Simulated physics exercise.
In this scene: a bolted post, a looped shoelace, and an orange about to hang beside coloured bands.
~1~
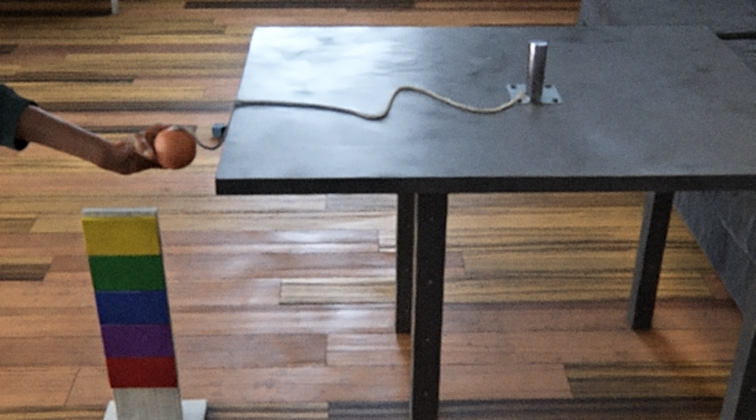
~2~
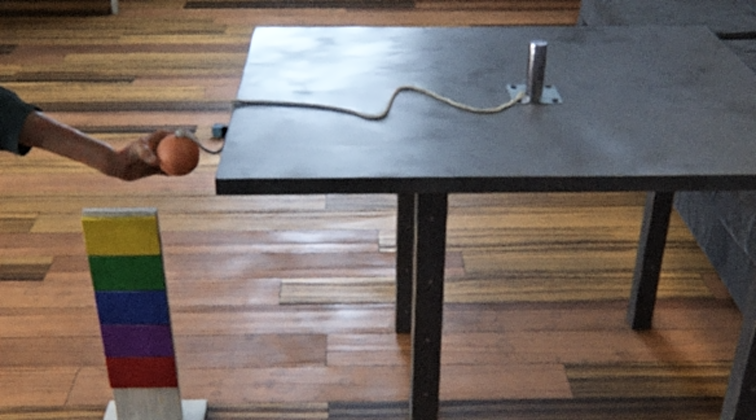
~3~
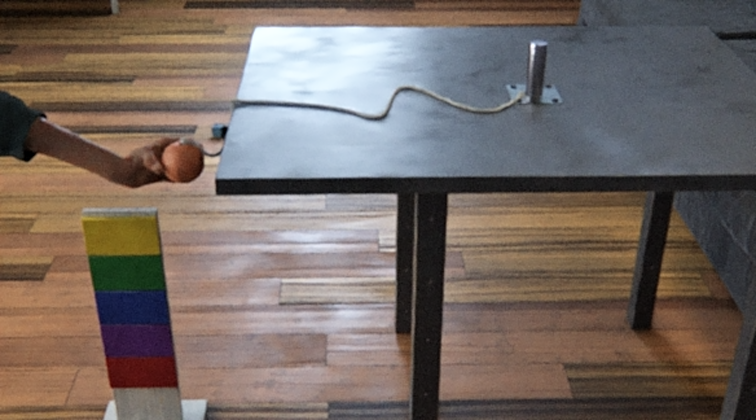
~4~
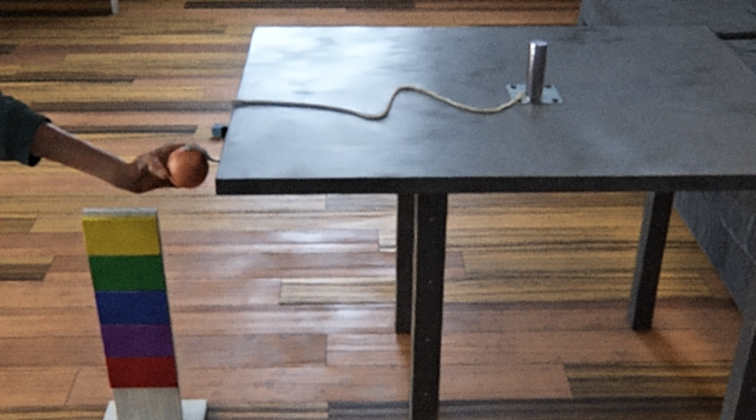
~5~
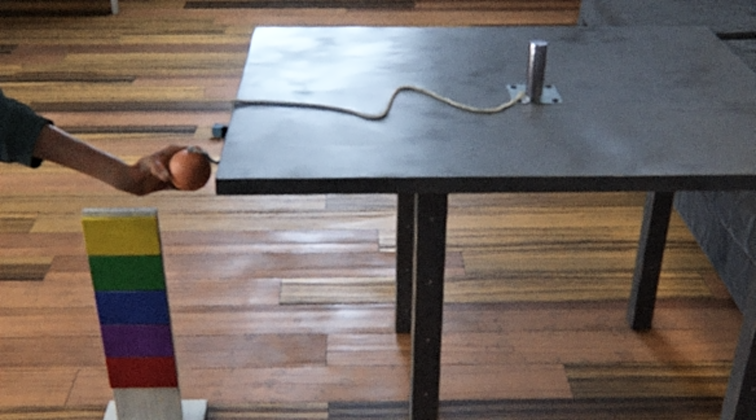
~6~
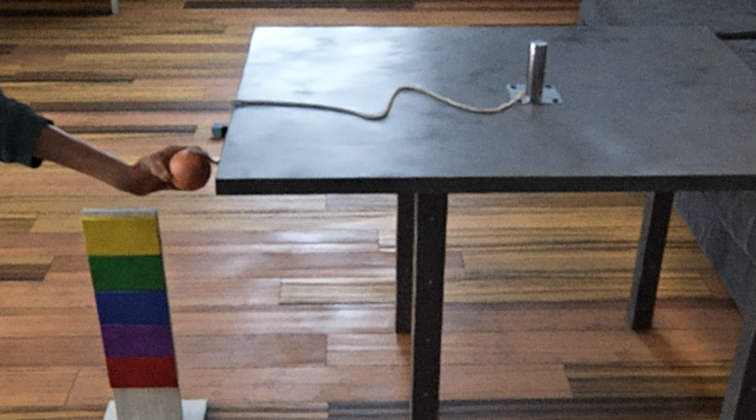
A hand holding an orange ball moves slightly right and down toward the table's edge.
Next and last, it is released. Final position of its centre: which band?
Band: Blue.
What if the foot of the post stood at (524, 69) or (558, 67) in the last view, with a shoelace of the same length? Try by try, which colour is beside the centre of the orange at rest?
First case: Blue. Second case: Green.
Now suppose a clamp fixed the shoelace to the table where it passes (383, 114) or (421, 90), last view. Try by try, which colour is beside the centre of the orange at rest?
For the first place it's yellow, and for the second green.
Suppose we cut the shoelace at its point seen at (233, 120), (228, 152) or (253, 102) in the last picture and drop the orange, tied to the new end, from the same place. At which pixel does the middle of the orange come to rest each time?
In turn, (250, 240) for the first, (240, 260) for the second and (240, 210) for the third.
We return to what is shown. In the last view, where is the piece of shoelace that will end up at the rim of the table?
The bit in question sits close to (344, 110).
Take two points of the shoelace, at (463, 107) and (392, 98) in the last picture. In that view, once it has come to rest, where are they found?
Point one: (435, 96); point two: (325, 100).
Soon after, orange near (262, 269); level with green.
Then, orange near (254, 306); level with blue.
At rest, orange near (243, 304); level with blue. Its centre hangs level with the blue band.
